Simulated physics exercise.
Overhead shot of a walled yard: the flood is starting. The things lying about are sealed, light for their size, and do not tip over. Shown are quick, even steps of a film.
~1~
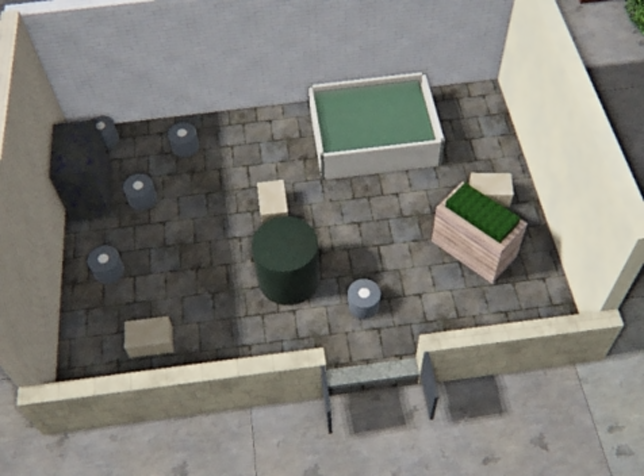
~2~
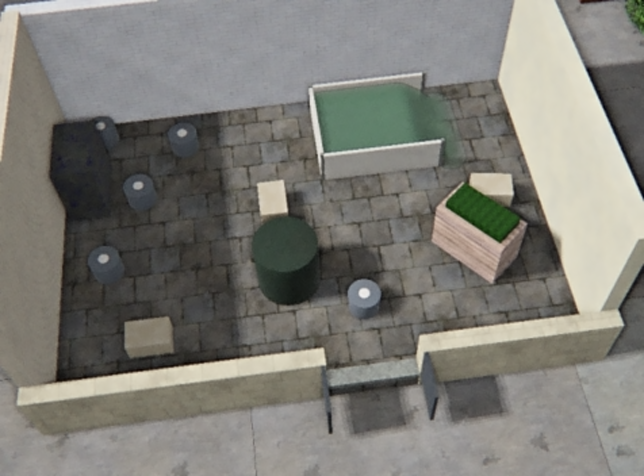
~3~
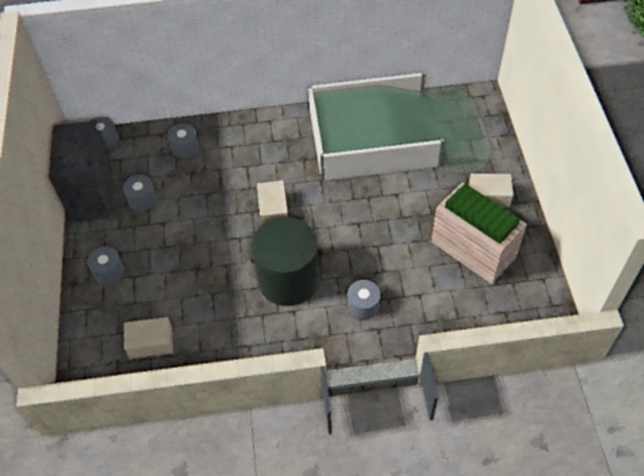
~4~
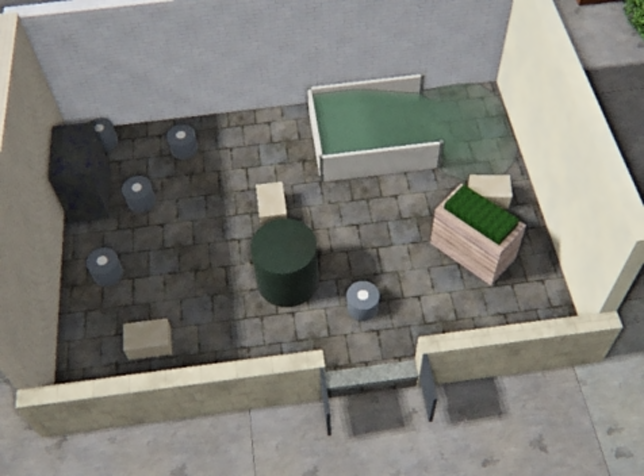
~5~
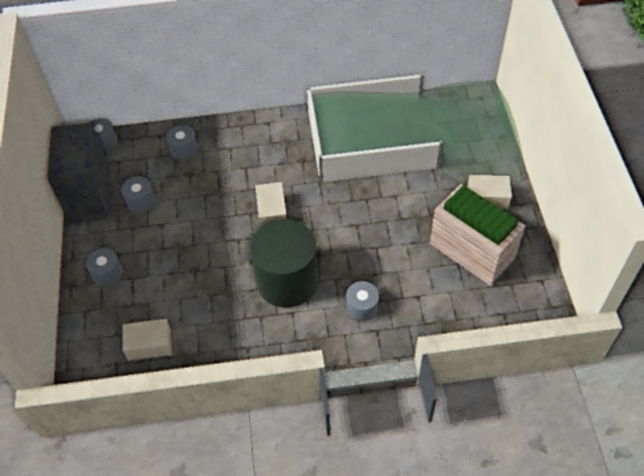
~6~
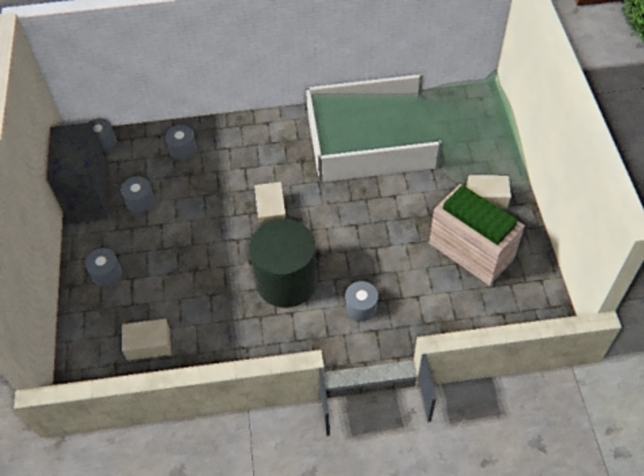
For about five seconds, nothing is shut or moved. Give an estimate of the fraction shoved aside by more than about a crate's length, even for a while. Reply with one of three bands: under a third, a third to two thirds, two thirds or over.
Under a third.
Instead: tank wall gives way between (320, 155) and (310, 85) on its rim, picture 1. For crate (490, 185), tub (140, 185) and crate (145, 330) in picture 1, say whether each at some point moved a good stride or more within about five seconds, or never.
Falls short, travels that far, falls short.
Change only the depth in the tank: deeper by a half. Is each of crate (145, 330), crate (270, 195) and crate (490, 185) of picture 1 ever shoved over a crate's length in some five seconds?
Not beyond that, then not beyond that, then beyond that.
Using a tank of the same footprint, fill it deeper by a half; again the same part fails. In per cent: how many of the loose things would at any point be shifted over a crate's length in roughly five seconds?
Near 20 per cent of the loose things.
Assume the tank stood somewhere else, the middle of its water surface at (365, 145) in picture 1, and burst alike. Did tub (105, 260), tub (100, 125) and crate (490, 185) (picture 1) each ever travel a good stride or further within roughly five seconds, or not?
In turn: Less than that, not that far, pushed that far.
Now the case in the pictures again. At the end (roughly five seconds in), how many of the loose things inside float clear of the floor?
The number is 0.
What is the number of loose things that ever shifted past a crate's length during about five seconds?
That works out to 0.
A moment on, 0 of 8 are well off their spots; 0 afloat.
Next, 0 of 8 are well off their spots; 0 afloat.
Later, 0 of 8 are well off their spots; 1 afloat.
In the end, 0 of 8 are well off their spots, and 0 have been at some point; 0 afloat.
